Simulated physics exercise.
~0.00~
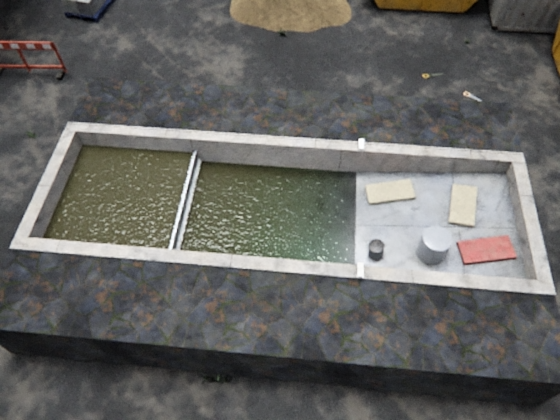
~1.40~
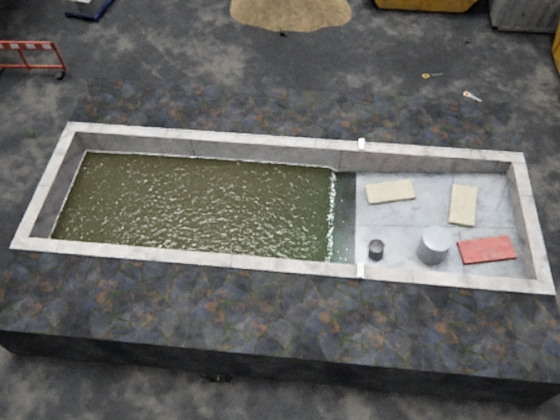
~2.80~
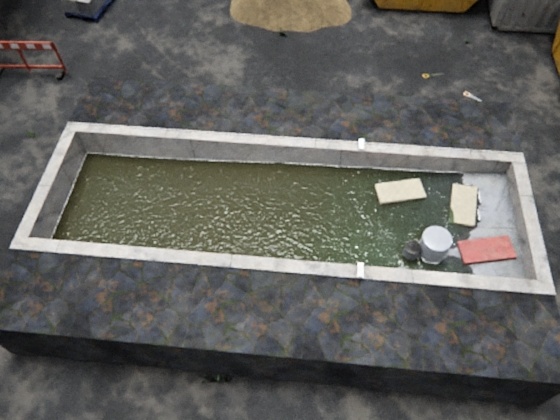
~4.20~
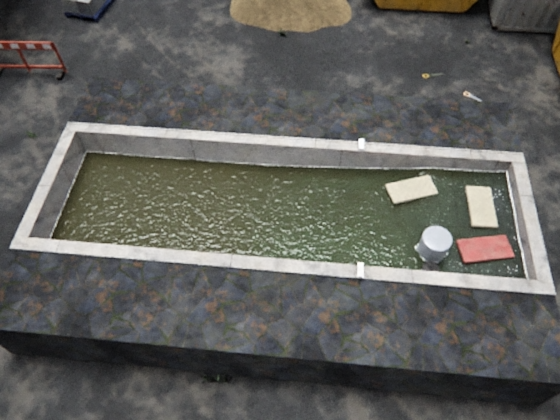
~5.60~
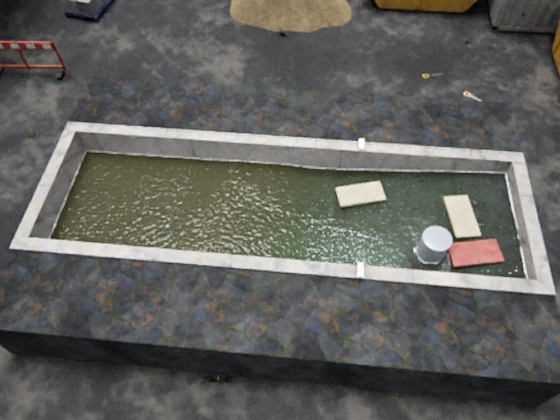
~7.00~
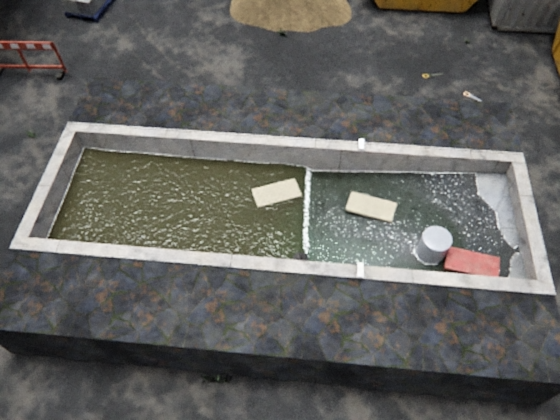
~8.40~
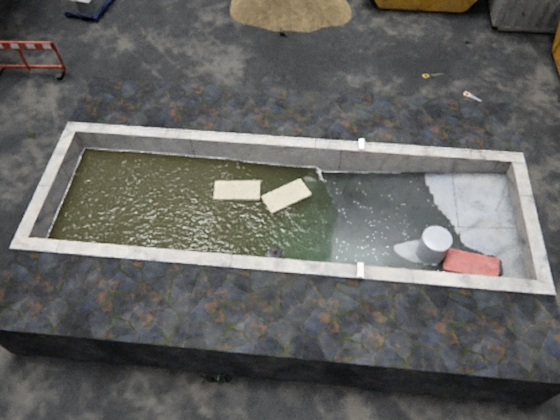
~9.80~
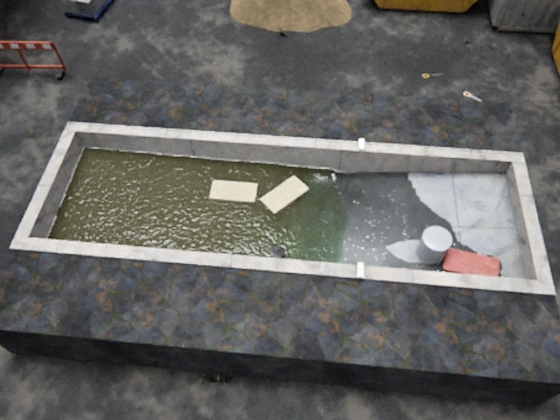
In a stone-rimmed basin, released water floods the slope, then recedes, leaving the red float aground.
